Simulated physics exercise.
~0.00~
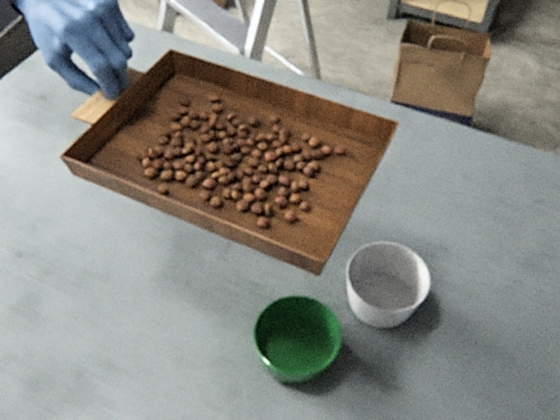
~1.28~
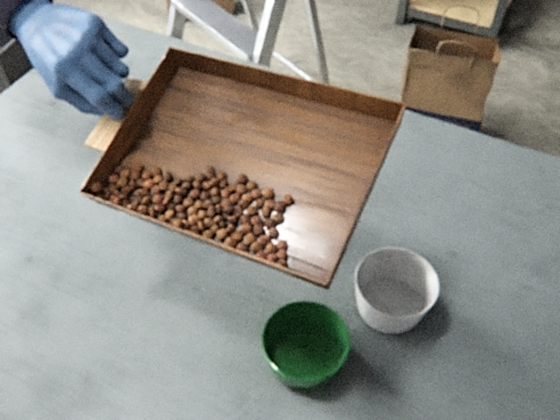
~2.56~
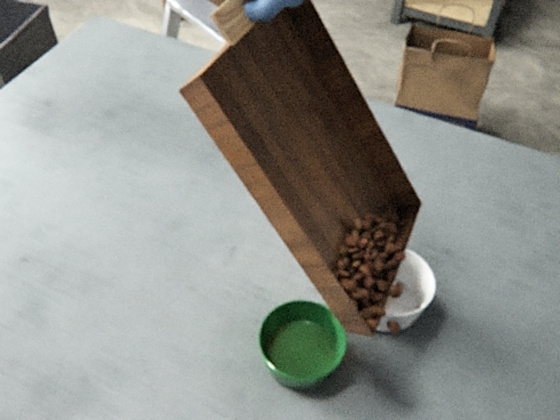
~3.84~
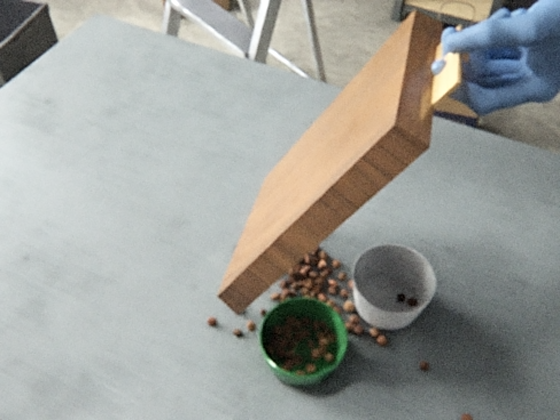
A wooden tray tips over, spilling brown kibble around and into the green dish.
